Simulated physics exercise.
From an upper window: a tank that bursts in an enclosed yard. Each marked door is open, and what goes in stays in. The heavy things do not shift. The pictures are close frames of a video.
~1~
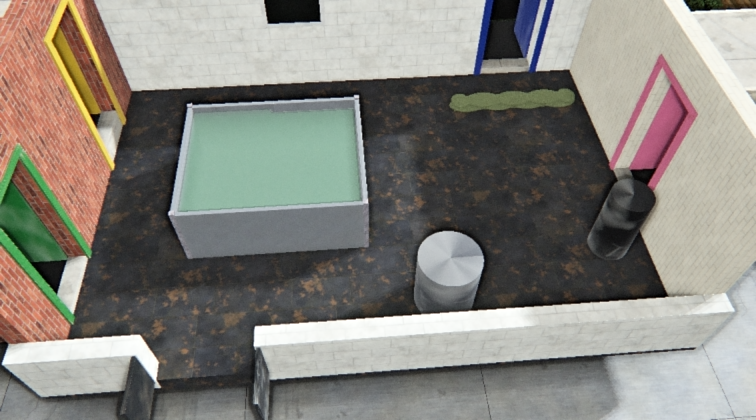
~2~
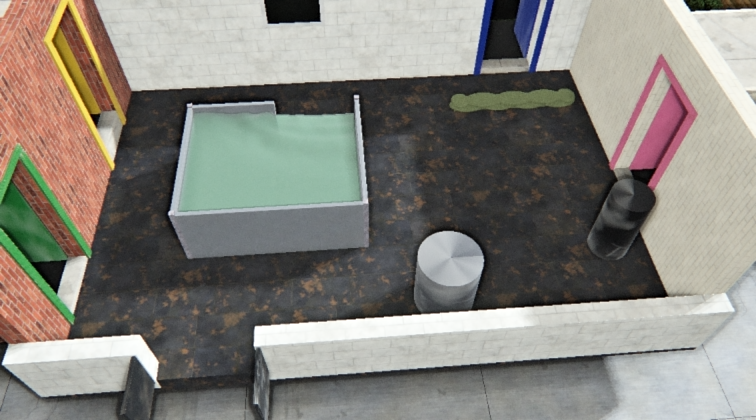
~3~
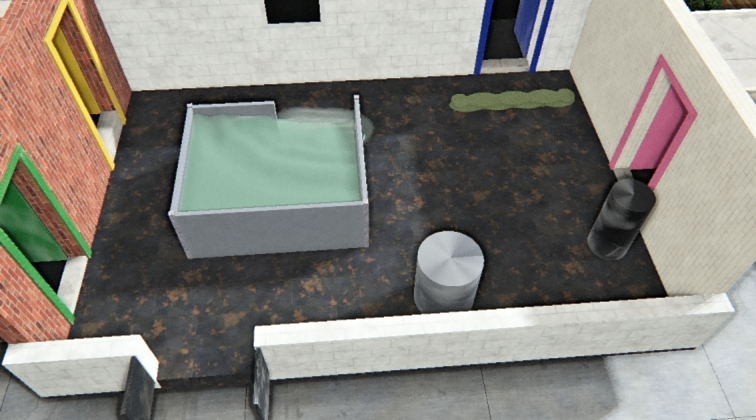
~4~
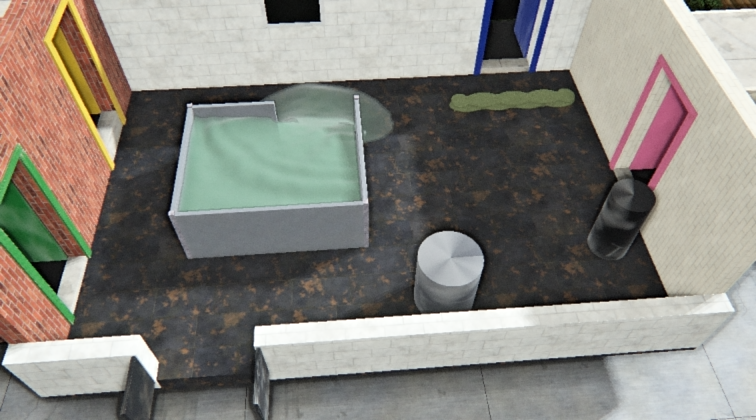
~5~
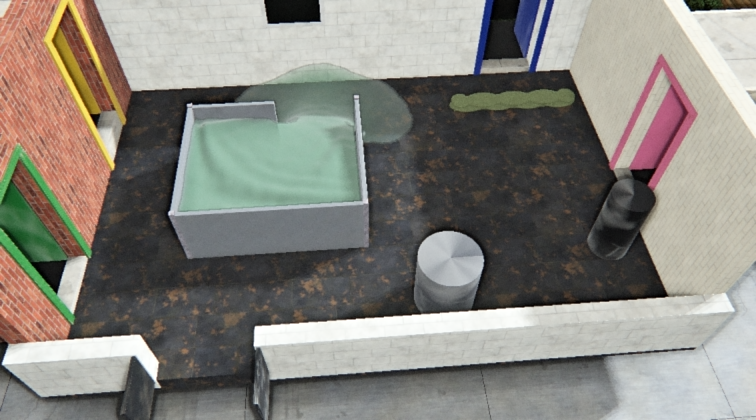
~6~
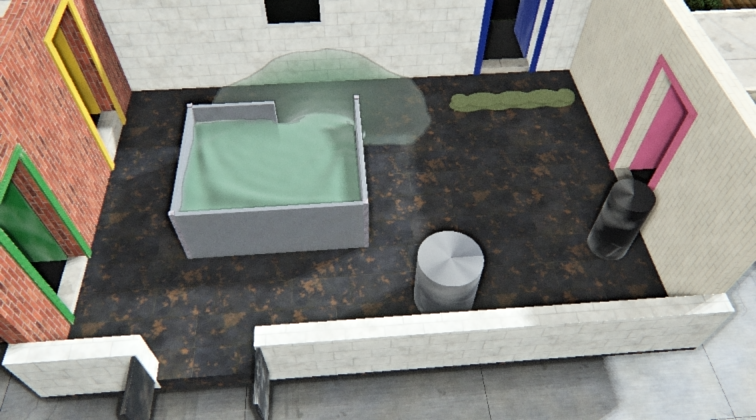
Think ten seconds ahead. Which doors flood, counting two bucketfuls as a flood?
In the end: The green door floods; the pink door floods; the blue door floods; the yellow door holds within the limit.
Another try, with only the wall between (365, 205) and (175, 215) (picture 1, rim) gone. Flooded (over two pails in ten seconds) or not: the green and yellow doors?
The green door floods, the yellow door stays under.
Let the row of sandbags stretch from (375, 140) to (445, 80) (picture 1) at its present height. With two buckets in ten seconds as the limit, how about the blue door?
In short: Blue door takes less.
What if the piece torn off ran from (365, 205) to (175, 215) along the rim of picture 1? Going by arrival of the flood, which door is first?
The green door.
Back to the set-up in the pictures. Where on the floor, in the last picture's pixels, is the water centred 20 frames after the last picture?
Around (327, 154).
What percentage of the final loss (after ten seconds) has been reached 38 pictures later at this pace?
Near 45 in a hundred.
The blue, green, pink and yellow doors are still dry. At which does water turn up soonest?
It is the blue one.
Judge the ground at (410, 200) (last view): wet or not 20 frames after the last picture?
Verdict: Clear.
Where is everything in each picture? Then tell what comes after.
In the first picture, the tank at (273, 155) is whole and still.
In the second picture, water pours out on the tank's far side and has run to a hidden place.
In the third picture, water pours out on the tank's far side and has run to a hidden place.
In the fourth picture, water pours out on the tank's far side and has run to (304, 86).
In the fifth picture, water pours out on the tank's far side and has run to (260, 86).
In the sixth picture, the front is at (405, 79), out from the gap on the tank's far side.
A moment on, water covers 20 % of the floor; the green door not reached, the pink door not reached, the blue door wet at the sill, nothing in, the yellow door not reached.
Next, water covers 35 % of the floor; the green door not reached, the pink door not reached, the blue door wet at the sill, nothing in, the yellow door wet at the sill, nothing in.
Then, water covers 65 % of the floor; the green door wet at the sill, nothing in, the pink door wet at the sill, nothing in, the blue door under two buckets in, the yellow door wet at the sill, nothing in.
Later, water covers 85 % of the floor; the green door under two buckets in, the pink door under two buckets in, the blue door far over two buckets in, the yellow door wet at the sill, nothing in.
In the end, water covers 95 % of the floor; the green door over two buckets in, the pink door over two buckets in, the blue door far over two buckets in, the yellow door wet at the sill, nothing in.
